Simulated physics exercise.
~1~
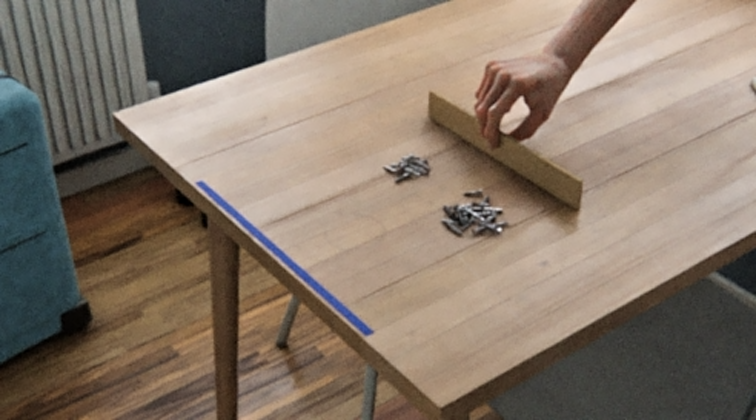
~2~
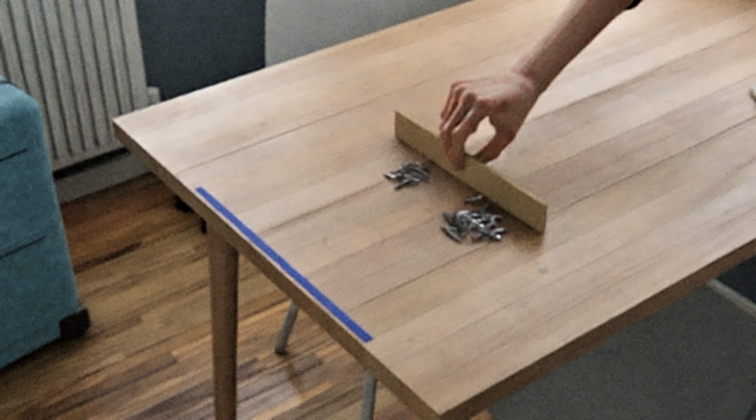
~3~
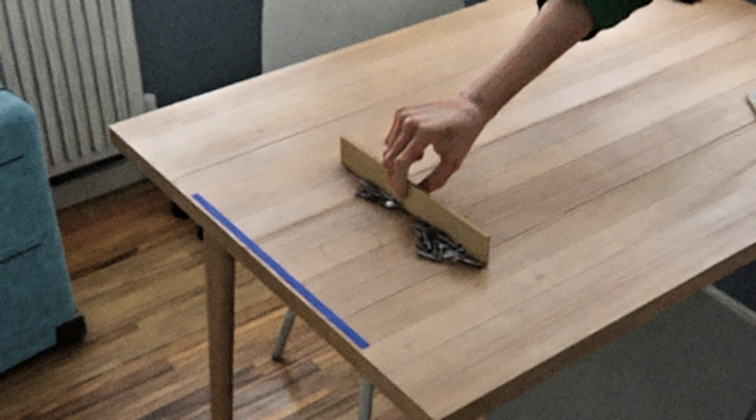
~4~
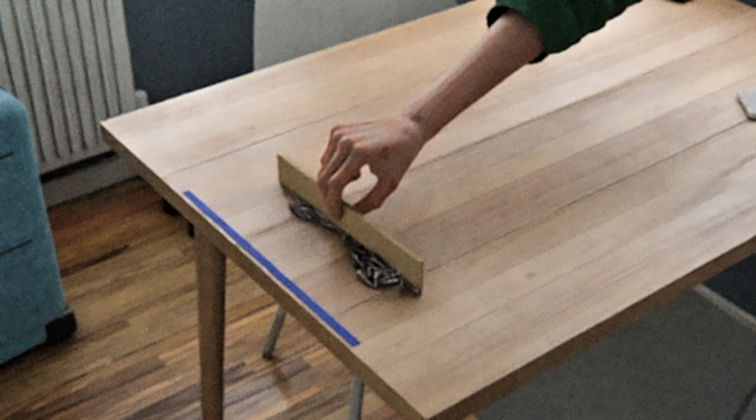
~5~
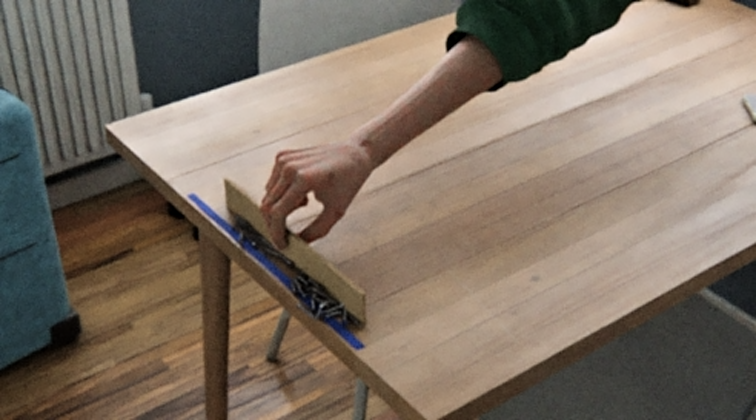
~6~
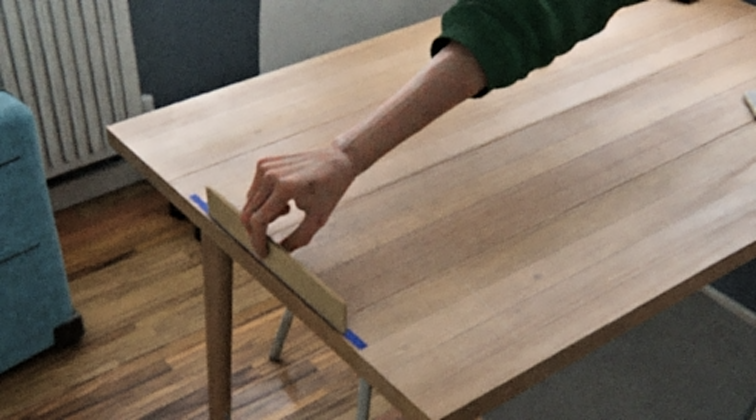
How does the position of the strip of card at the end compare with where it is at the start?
At the start the card stands well in on the table, to the right of the two small piles. By the end it is further left and lower in the view, standing at the blue tape along the table's edge.
